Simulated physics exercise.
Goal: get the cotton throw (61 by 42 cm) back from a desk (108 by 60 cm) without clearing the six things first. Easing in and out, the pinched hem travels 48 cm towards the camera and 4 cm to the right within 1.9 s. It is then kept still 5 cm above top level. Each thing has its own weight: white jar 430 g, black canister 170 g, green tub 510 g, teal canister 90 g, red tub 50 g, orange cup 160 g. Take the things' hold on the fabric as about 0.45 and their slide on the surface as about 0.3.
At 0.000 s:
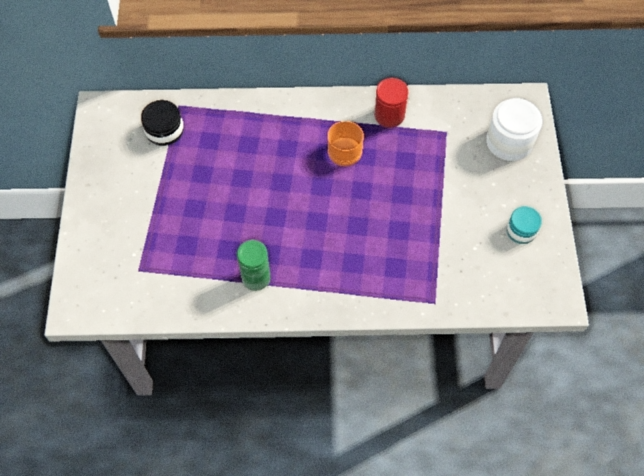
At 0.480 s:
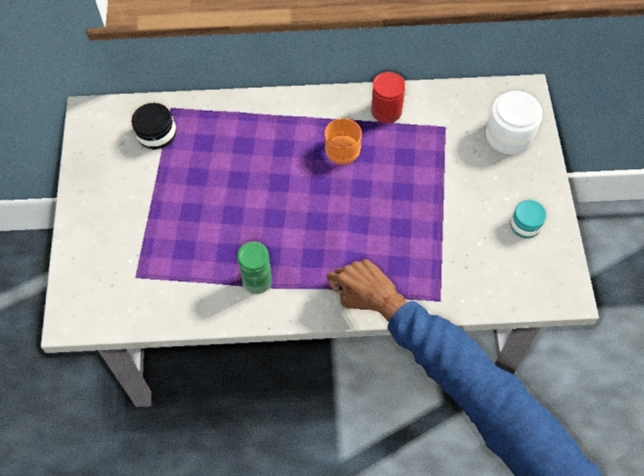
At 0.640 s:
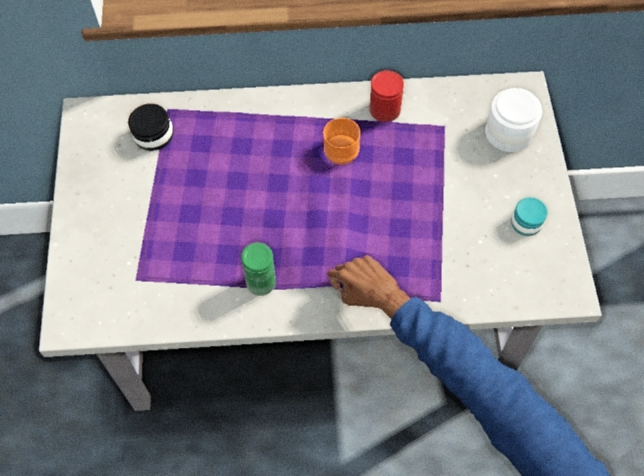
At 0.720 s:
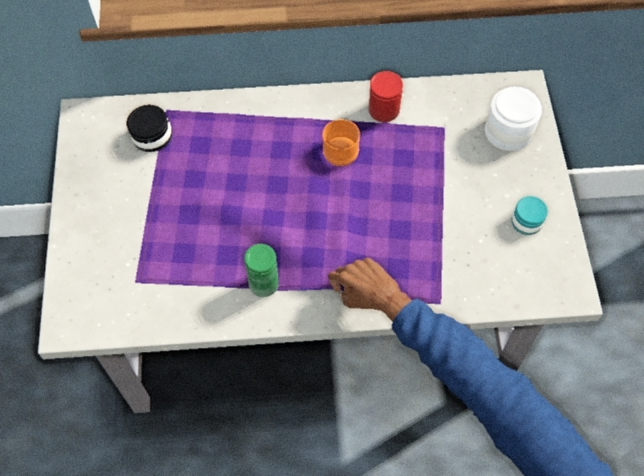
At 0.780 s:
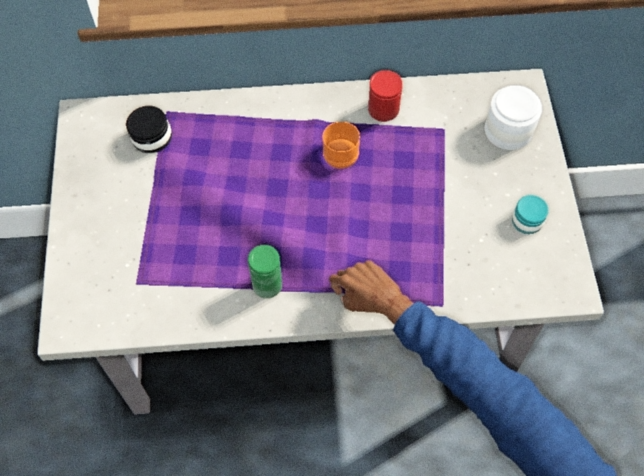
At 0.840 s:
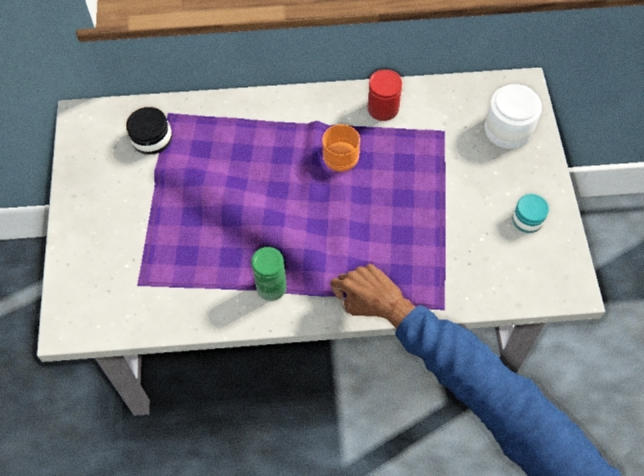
On a pale desk, a hand reached in and pinched the near edge of a purple checked cloth, which slowly wrinkled as the green tub standing on it shifted slightly to the right.
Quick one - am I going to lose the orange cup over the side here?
It will leave the surface entirely.
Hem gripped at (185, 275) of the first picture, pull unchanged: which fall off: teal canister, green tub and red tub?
Outcome: Teal canister keeps its place; green tub leaves the top; red tub keeps its place.
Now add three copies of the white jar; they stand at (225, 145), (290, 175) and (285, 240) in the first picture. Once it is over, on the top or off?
Log, listed order - lost / lost / lost.
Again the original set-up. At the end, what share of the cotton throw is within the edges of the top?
About 0 per cent.
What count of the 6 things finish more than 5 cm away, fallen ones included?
That comes to 2 of the things.
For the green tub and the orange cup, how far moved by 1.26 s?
Roughly green tub 15 cm and orange cup 15 cm.
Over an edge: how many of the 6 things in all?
Counted result: 2.
At 1.3 s, 90 % of the cotton throw is still over the top; orange cup 14 cm off its start, green tub 14 cm off its start, black canister 2 cm off its start.
At 1.7 s, 50 % of the cotton throw is still over the top; orange cup 30 cm off its start, green tub over the edge, black canister 2 cm off its start.
At 2.1 s, 10 % of the cotton throw is still over the top; orange cup 45 cm off its start at (370, 335), green tub over the edge, black canister 2 cm off its start at (150, 127).
At 2.5 s, 0 % of the cotton throw is still over the top; orange cup over the edge, green tub over the edge, black canister 2 cm off its start.
At 4.1 s, 0 % of the cotton throw is still over the top; orange cup over the edge, green tub over the edge, black canister 2 cm off its start at (151, 128).
